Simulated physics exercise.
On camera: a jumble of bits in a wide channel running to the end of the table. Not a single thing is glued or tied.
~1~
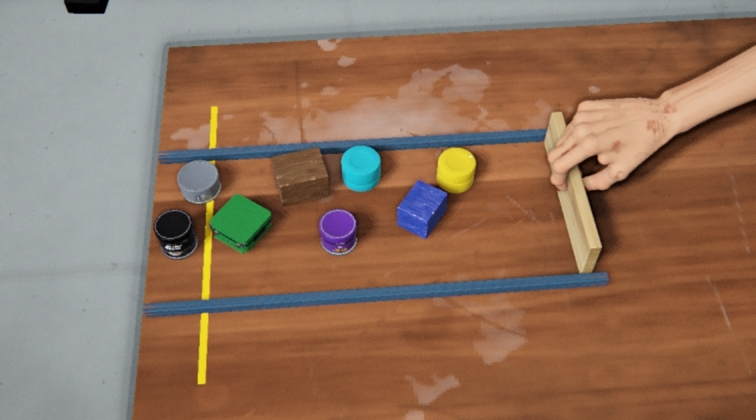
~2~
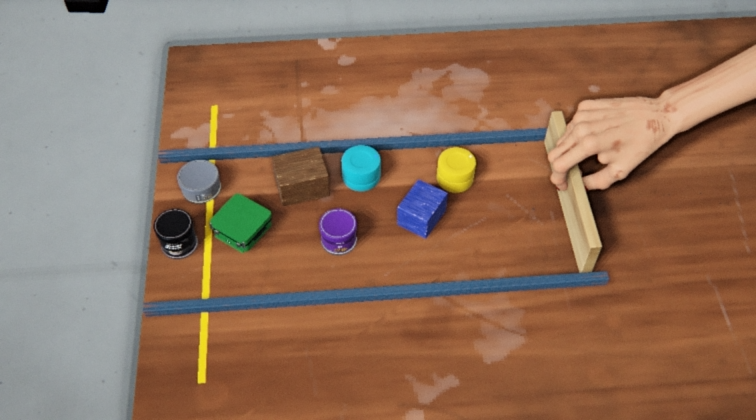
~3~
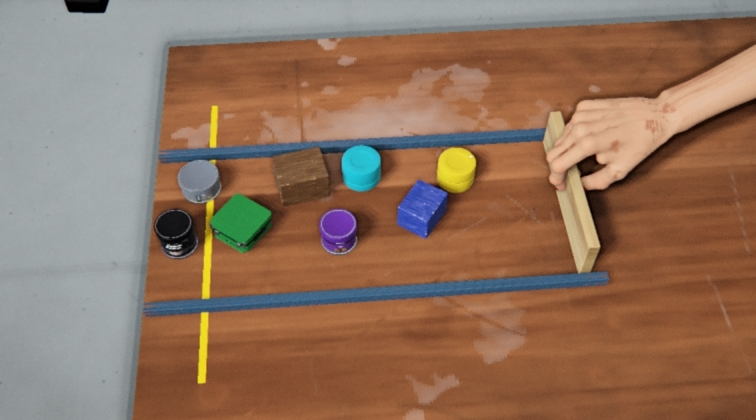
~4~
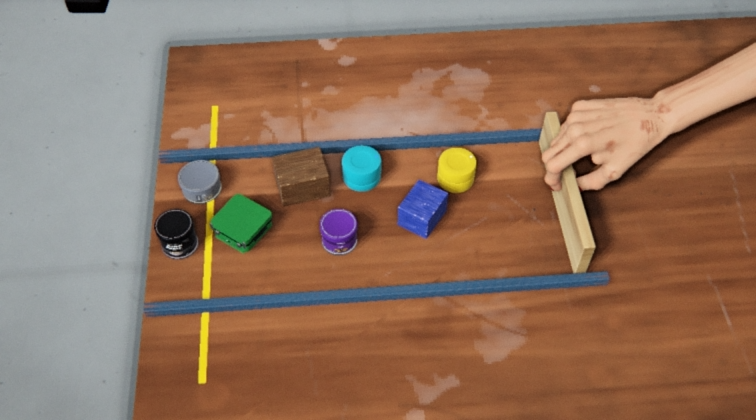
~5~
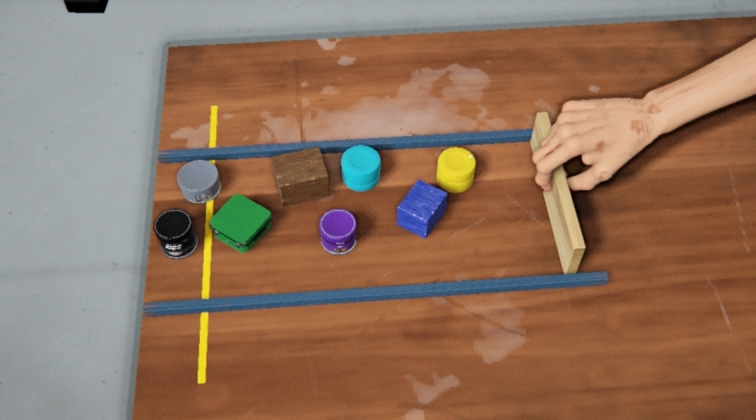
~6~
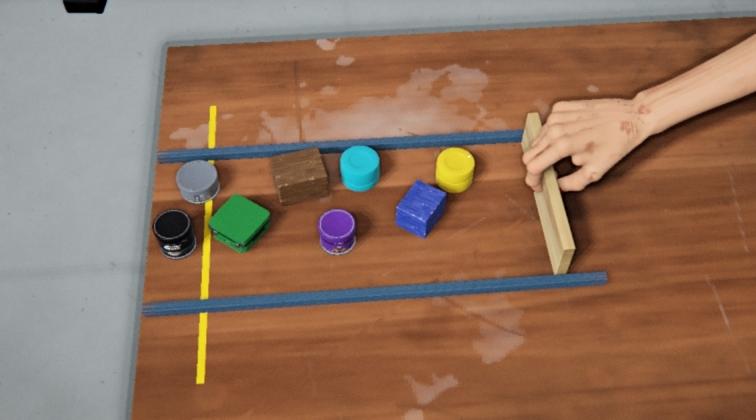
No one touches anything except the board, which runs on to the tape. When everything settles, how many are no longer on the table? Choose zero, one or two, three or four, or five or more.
When everything settles, three or four are no longer on the table.
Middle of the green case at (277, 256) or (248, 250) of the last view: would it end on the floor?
Place by place, it remains up; does not fall.
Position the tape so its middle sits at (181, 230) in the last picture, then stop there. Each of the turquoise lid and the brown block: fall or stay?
The turquoise lid keeps its place and the brown block slips off.
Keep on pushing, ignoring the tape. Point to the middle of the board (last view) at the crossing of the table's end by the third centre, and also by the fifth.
At (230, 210) for the third, at (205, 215) for the fifth.
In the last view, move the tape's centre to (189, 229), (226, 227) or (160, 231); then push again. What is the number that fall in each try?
5, 3, 8.
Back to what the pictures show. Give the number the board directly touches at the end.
The answer is 3.
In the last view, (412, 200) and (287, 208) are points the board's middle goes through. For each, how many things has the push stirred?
Counts: 3 / 8.
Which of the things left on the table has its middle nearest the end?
The purple pot is foremost.
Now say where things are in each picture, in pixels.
The first picture shows black pot (176, 235); grey pot (200, 183); green case (242, 225); board (571, 191); tape (209, 228).
The second picture shows grey pot (200, 182); blue block (422, 209).
The third picture shows green case (242, 224); turquoise lid (361, 168).
The fourth picture shows black pot (177, 234); brown block (302, 177).
The fifth picture shows grey pot (200, 182); purple pot (338, 232).
The sixth picture shows black pot (175, 235); grey pot (198, 182); green case (241, 225); board (546, 191); tape (208, 228).
A little later, none off yet; black pot at rest near (175, 235); grey pot at rest near (198, 182); green case at rest near (241, 225).
Next, none off yet; black pot shifted a little near (157, 247); grey pot shifted about its own width near (159, 185); green case shifted about its own width near (186, 223).
When it is over, the number that fall off is three or four; down, brown block, green case, grey pot and black pot.
